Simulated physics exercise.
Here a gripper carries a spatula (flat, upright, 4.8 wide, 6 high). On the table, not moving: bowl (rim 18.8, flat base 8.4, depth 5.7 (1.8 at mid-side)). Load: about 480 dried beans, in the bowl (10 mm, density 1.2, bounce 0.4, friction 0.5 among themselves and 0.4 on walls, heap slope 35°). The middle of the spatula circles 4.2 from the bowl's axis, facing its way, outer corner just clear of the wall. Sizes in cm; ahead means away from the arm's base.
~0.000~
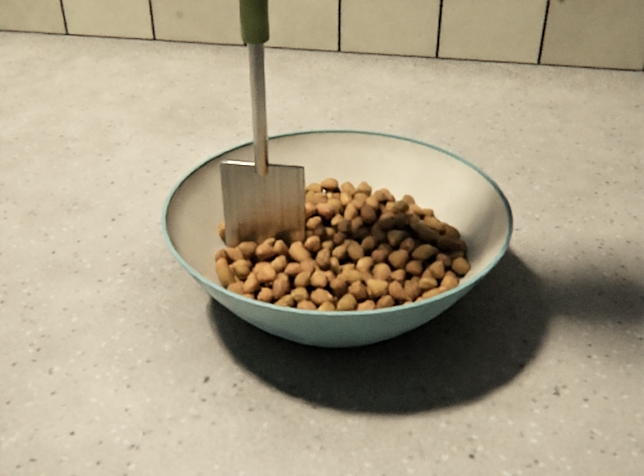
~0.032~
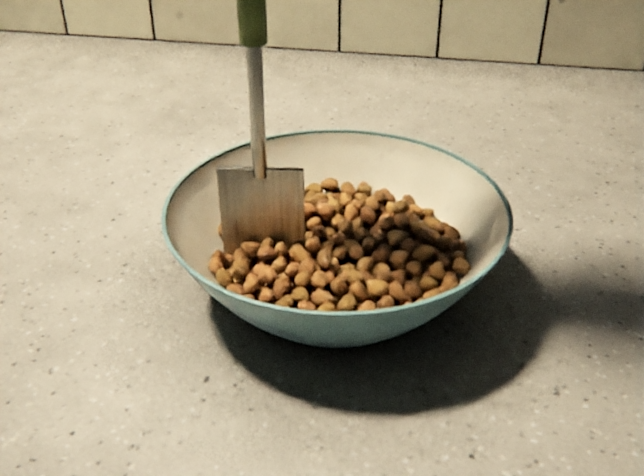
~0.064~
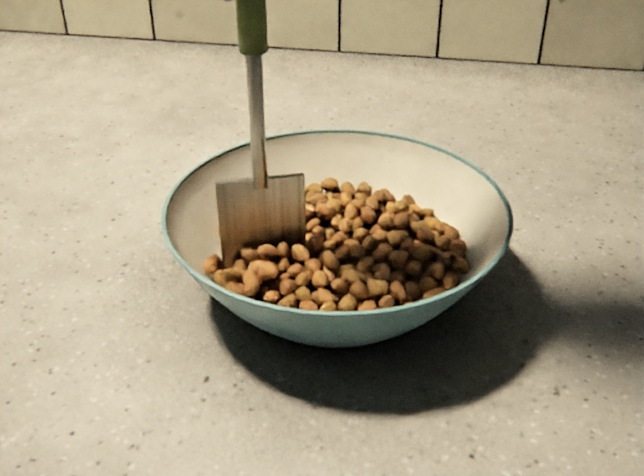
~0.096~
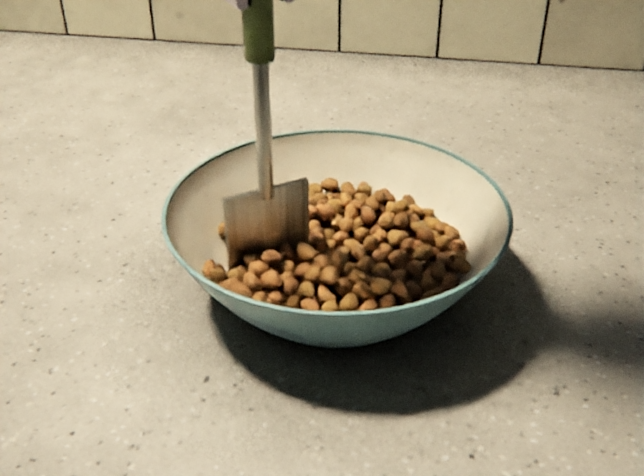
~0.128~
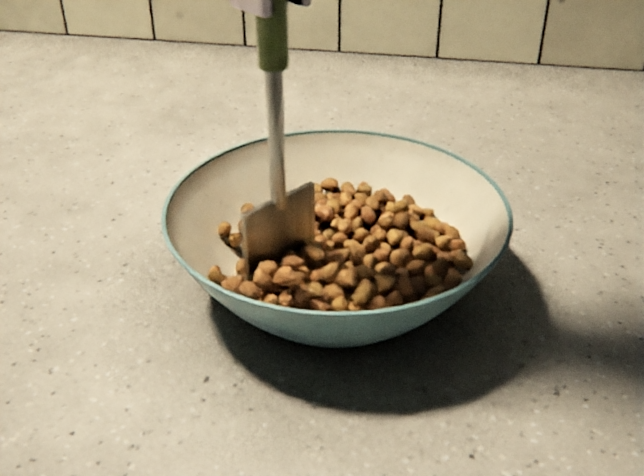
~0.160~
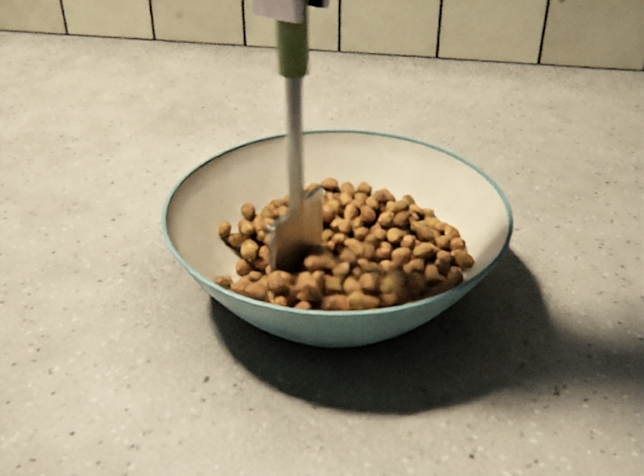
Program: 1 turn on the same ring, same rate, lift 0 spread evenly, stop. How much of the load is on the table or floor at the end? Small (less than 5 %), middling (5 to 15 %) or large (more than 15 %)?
On the table or floor the share is middling, 5 to 15 %.
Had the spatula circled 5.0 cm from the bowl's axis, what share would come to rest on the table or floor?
Then about 5 per cent.
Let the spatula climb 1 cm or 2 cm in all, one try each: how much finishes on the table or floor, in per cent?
Some 10 and 5 per cent.
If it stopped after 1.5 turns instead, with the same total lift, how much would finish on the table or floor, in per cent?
It would be near 15 per cent.
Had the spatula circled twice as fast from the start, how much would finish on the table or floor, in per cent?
In that case some 35 per cent.
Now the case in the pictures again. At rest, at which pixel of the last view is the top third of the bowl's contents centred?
At about (251, 259).
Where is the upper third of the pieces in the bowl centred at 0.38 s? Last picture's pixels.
Near (437, 206).
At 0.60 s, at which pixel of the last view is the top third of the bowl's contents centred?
Near (279, 173).
After 0.38 s, 182° round, highest piece 8 above the table; 470 in the bowl, 1 on the table or floor, 6 in flight or on the tool.
After 0.60 s, 294° round, highest piece 8 above the table; 447 in the bowl, 21 on the table or floor, 9 in flight or on the tool.
After 0.91 s, 0° round, highest piece 6 above the table; 432 in the bowl, 45 on the table or floor.
After 1.61 s, 0° round, highest piece 6 above the table; 432 in the bowl, 45 on the table or floor.
In the end, 432 in the bowl, 45 on the table or floor. That is 9 % on the table or floor.
